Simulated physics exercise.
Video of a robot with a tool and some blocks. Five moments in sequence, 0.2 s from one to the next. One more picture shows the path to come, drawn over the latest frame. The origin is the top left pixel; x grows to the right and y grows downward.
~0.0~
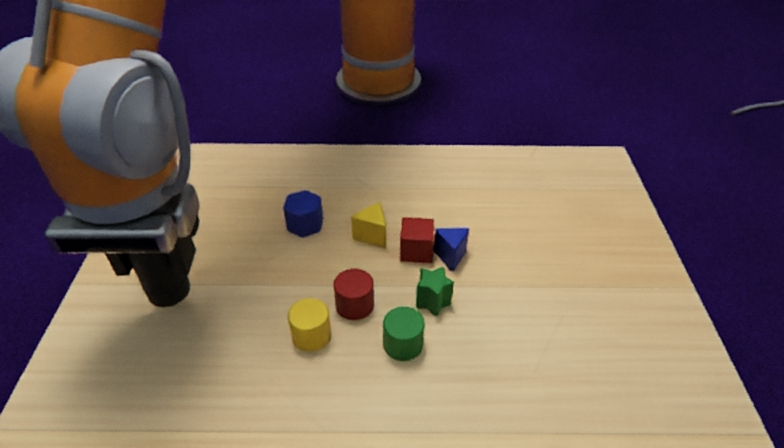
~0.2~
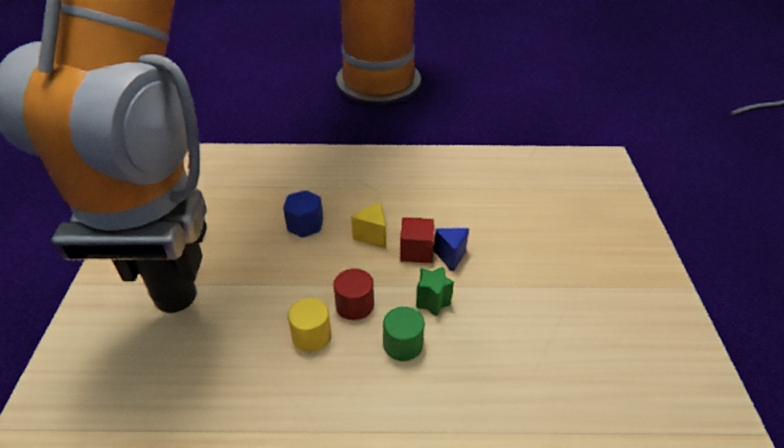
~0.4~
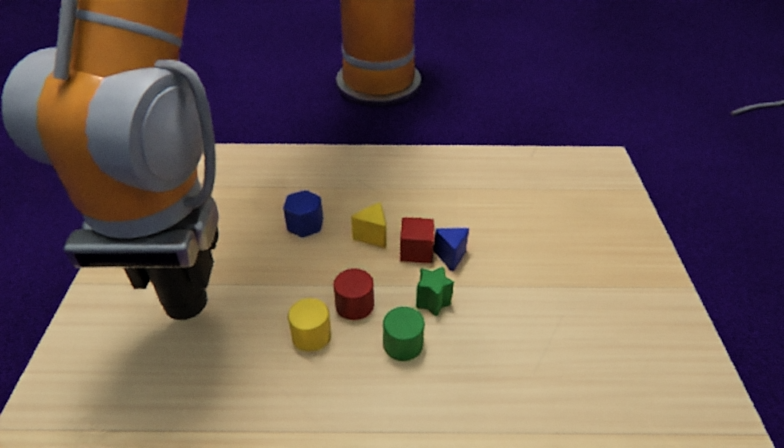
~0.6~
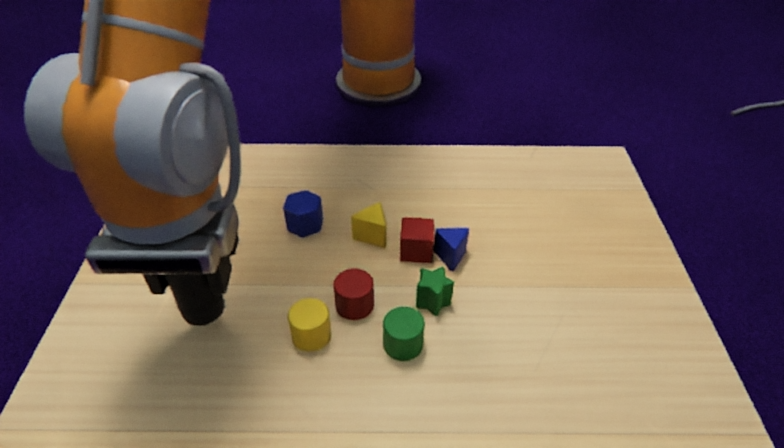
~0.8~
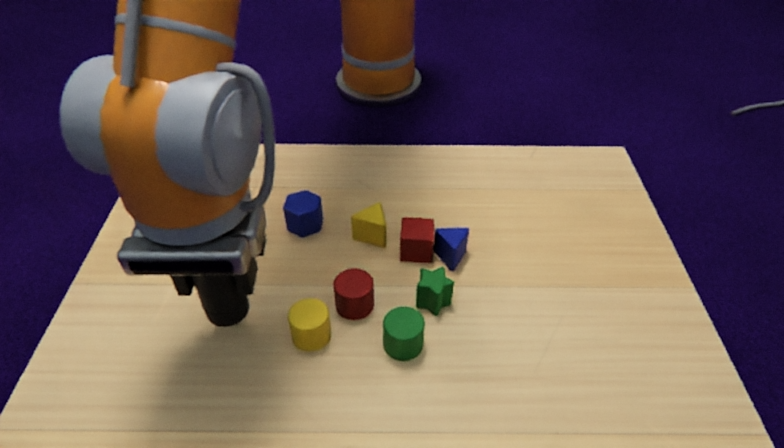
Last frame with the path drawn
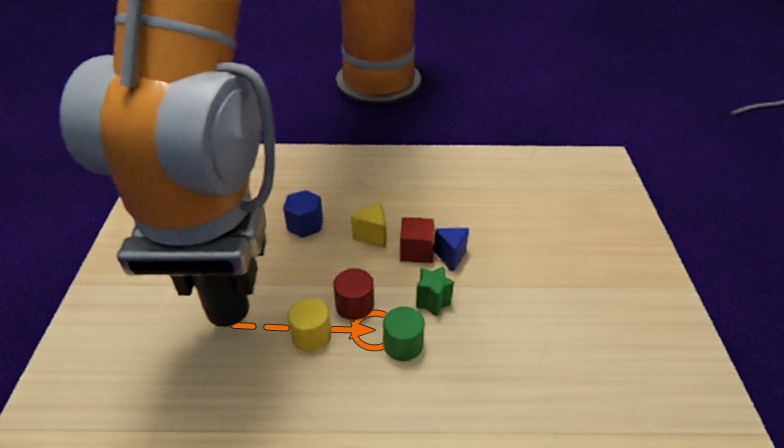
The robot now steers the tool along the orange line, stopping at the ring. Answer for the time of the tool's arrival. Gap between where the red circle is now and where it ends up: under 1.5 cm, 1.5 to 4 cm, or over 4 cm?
It goes a little way, 1.5 to 4 cm.
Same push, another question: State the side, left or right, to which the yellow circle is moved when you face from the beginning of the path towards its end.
It will end up to the right.
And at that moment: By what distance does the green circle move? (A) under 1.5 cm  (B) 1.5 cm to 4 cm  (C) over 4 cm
I choose B.
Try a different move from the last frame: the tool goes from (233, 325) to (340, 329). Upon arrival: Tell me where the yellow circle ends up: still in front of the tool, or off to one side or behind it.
In front, I predict.
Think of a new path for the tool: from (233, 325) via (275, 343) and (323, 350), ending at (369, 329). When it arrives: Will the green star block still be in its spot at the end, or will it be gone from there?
It is untouched.
The drawn path runs from (233, 325) directly to (375, 330).
What follows on the original path. One third of the way, tool at (278, 313); yellow circle at (316, 314).
Two thirds of the way, tool at (327, 315); yellow circle at (363, 322).
At the end, tool at (375, 315); yellow circle at (399, 337); red circle at (373, 275); green circle at (441, 333); green star block not moved.
